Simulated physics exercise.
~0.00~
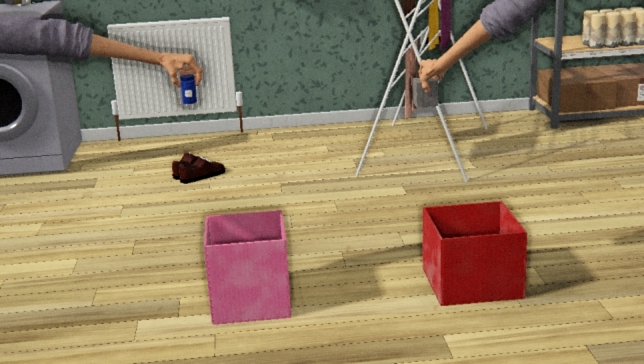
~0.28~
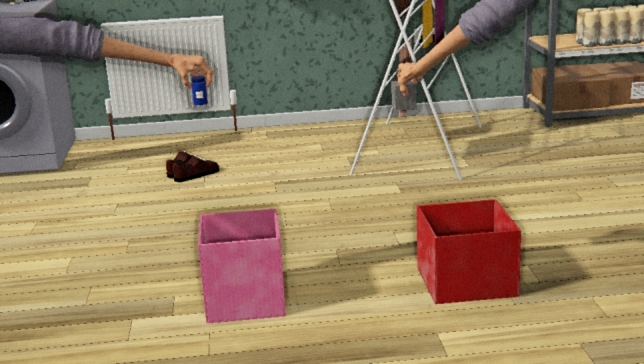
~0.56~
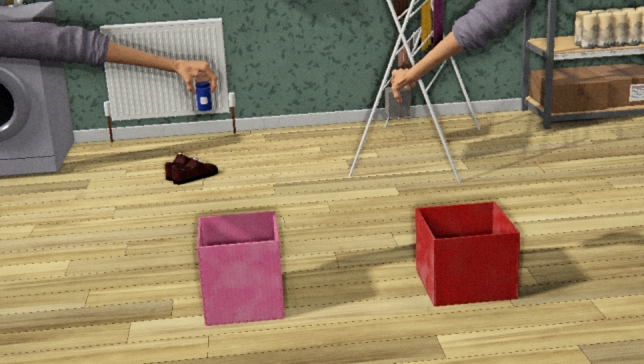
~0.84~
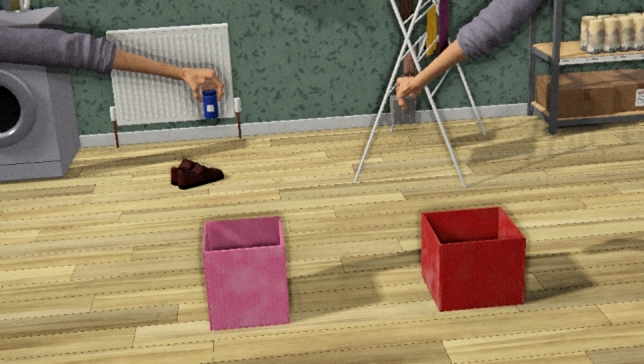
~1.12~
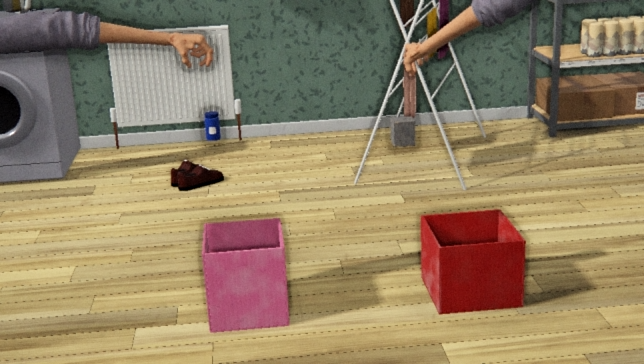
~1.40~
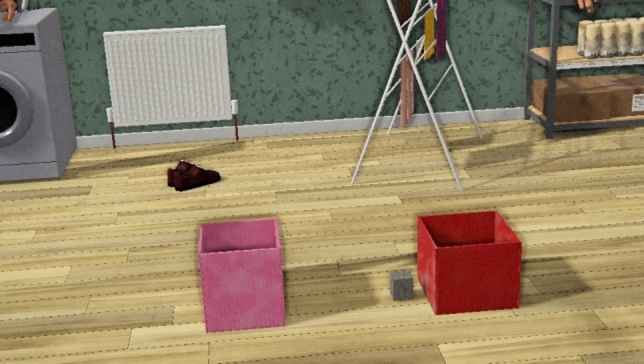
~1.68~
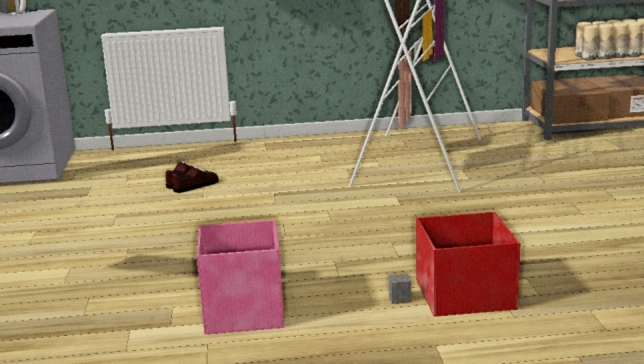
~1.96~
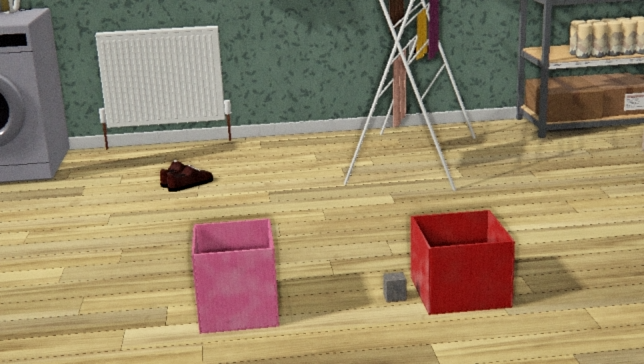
Two hands releasing a blue shaker and a grey block, the shaker dropping into a pink box, the block landing beside a red one.
